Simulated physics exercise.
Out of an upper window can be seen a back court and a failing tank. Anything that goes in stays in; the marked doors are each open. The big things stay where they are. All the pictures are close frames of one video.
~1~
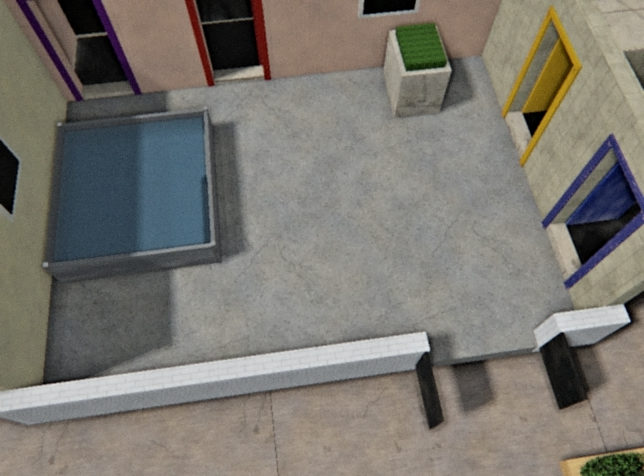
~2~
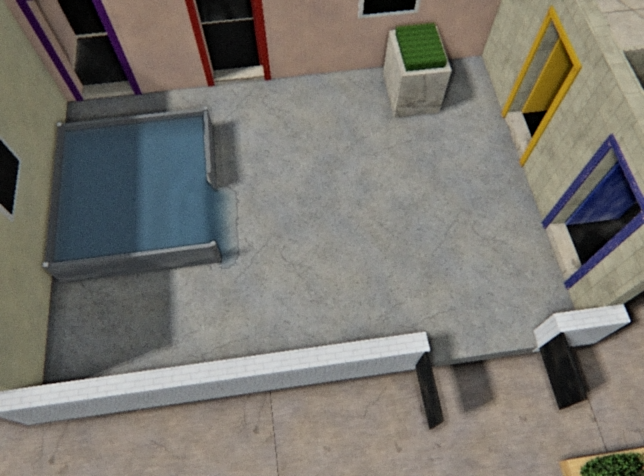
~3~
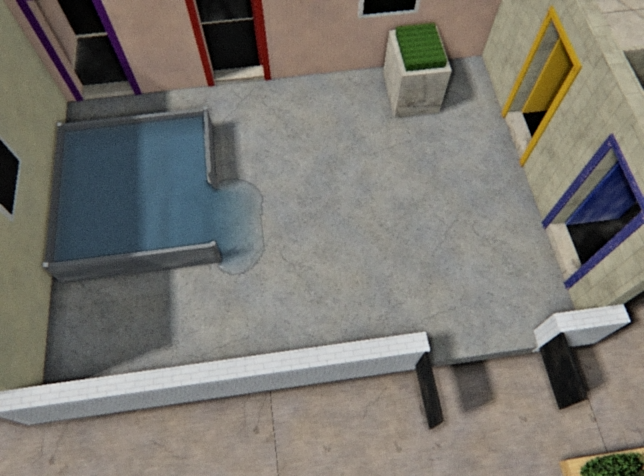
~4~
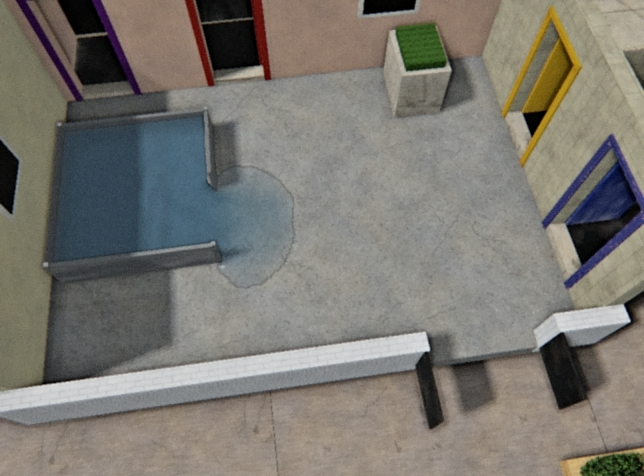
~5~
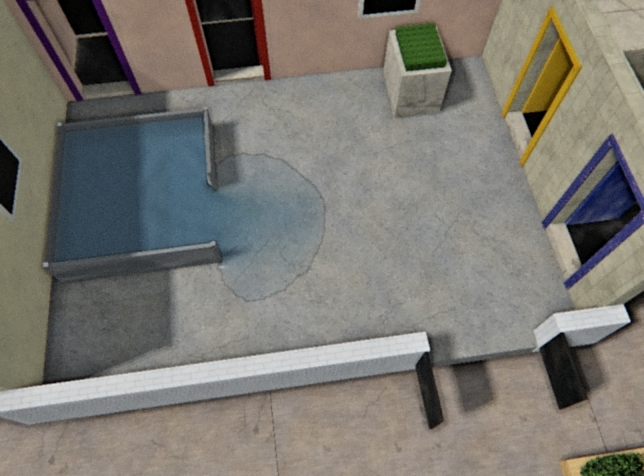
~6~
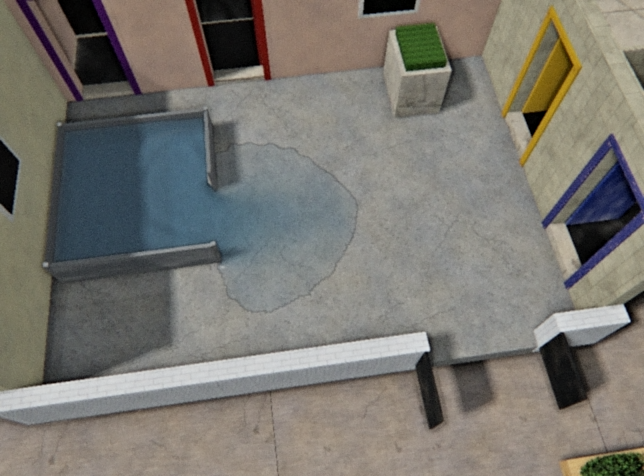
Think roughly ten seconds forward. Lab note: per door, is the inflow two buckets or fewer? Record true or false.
Yellow door true; red door true; purple door true; blue door true.
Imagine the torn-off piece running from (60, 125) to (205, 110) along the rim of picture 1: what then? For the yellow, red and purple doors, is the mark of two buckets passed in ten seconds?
In that case the yellow door stays within bounds, the red door breaks the limit and the purple door breaks the limit.
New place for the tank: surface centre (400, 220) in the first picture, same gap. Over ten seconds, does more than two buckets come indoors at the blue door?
Well, the way I see it, the blue breaks past the limit.
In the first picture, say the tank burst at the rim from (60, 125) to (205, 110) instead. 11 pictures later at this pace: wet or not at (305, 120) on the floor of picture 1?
At that place: Under water.
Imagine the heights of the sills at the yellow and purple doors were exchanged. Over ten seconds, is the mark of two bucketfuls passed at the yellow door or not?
I reckon yellow crosses the mark.
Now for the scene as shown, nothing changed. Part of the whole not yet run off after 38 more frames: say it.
Roughly 92 parts in a hundred.
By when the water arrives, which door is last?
I'd go with the purple-painted one.
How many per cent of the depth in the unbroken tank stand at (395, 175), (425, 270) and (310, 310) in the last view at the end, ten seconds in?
Estimated readings in sequence: 16, 16, 12 percent.
A moment on, water covers 30 % of the floor; the yellow door not reached, the red door not reached, the purple door not reached, the blue door not reached.
Next, water covers 50 % of the floor; the yellow door not reached, the red door not reached, the purple door not reached, the blue door not reached.
Then, water covers 60 % of the floor; the yellow door wet at the sill, nothing in, the red door not reached, the purple door not reached, the blue door wet at the sill, nothing in.
Later, water covers 70 % of the floor; the yellow door wet at the sill, nothing in, the red door wet at the sill, nothing in, the purple door not reached, the blue door under two buckets in.
In the end, water covers 85 % of the floor; the yellow door wet at the sill, nothing in, the red door wet at the sill, nothing in, the purple door wet at the sill, nothing in, the blue door under two buckets in.
